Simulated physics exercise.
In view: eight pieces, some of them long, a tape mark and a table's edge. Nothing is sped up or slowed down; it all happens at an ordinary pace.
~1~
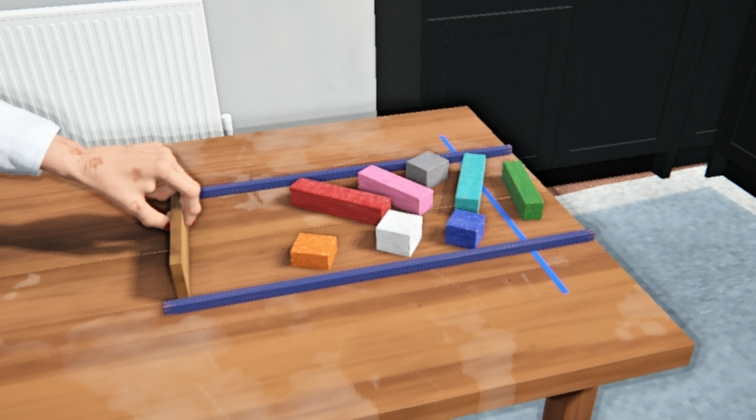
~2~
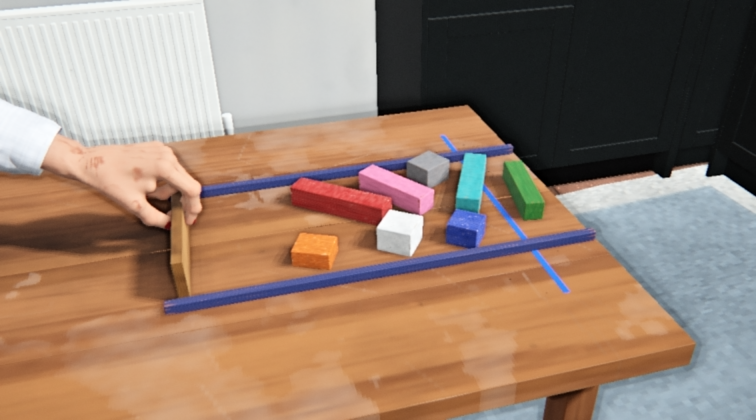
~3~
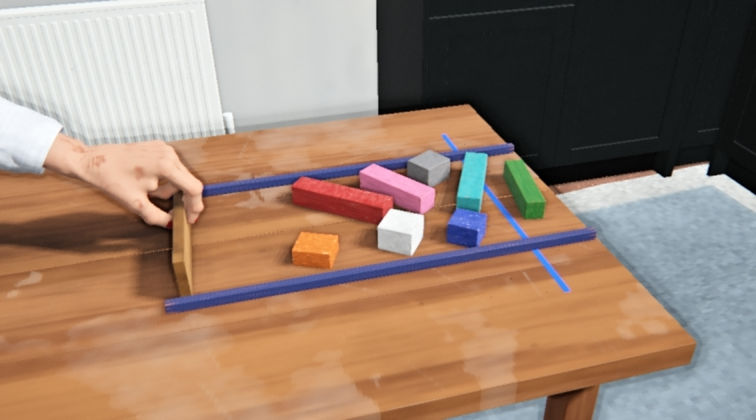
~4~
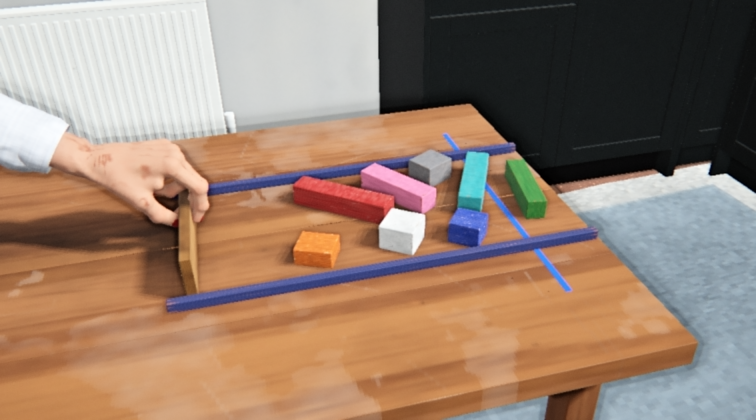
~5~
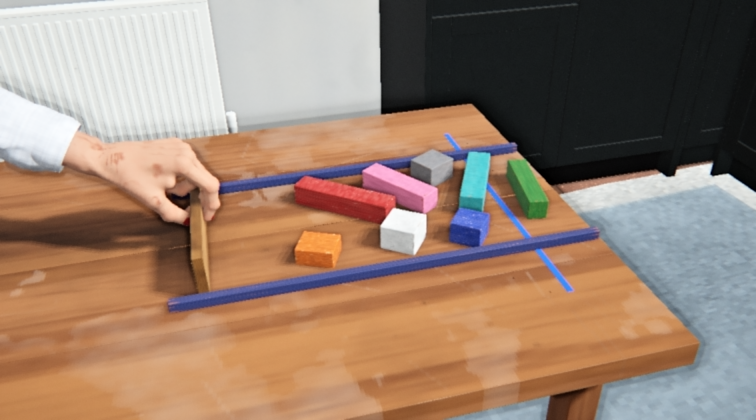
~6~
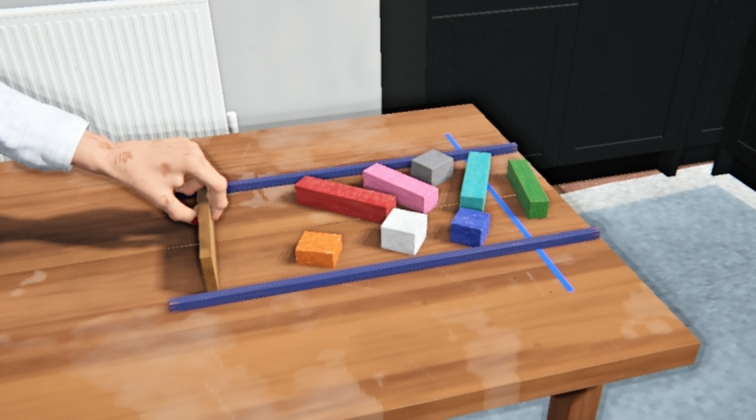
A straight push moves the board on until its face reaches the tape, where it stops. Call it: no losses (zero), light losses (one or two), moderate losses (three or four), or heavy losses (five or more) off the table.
Moderate losses.
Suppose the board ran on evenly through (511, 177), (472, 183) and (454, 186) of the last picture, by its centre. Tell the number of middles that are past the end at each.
In order: 5, 1, 0.
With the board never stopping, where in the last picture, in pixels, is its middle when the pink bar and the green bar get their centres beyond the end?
The pink bar puts it at (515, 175), the green bar at (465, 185).
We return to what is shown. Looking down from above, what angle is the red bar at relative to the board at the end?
Misalignment: Close to 25°.
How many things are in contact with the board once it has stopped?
The number is 2.
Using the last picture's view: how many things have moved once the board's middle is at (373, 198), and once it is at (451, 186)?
First 5, after that 8.
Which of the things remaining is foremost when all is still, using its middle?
It would be the grey block.
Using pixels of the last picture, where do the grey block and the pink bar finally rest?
Grey block at about (525, 151), pink bar at about (516, 164).
Soon after, none off yet; green bar at rest near (527, 187); turquoise bar at rest near (476, 182); grey block at rest near (432, 169).
Then, none off yet; green bar at rest near (527, 187); turquoise bar moved a little near (487, 180); grey block moved about its own width near (453, 162).
At rest, the number that fall off is three or four; fallen, blue block, turquoise bar and green bar.
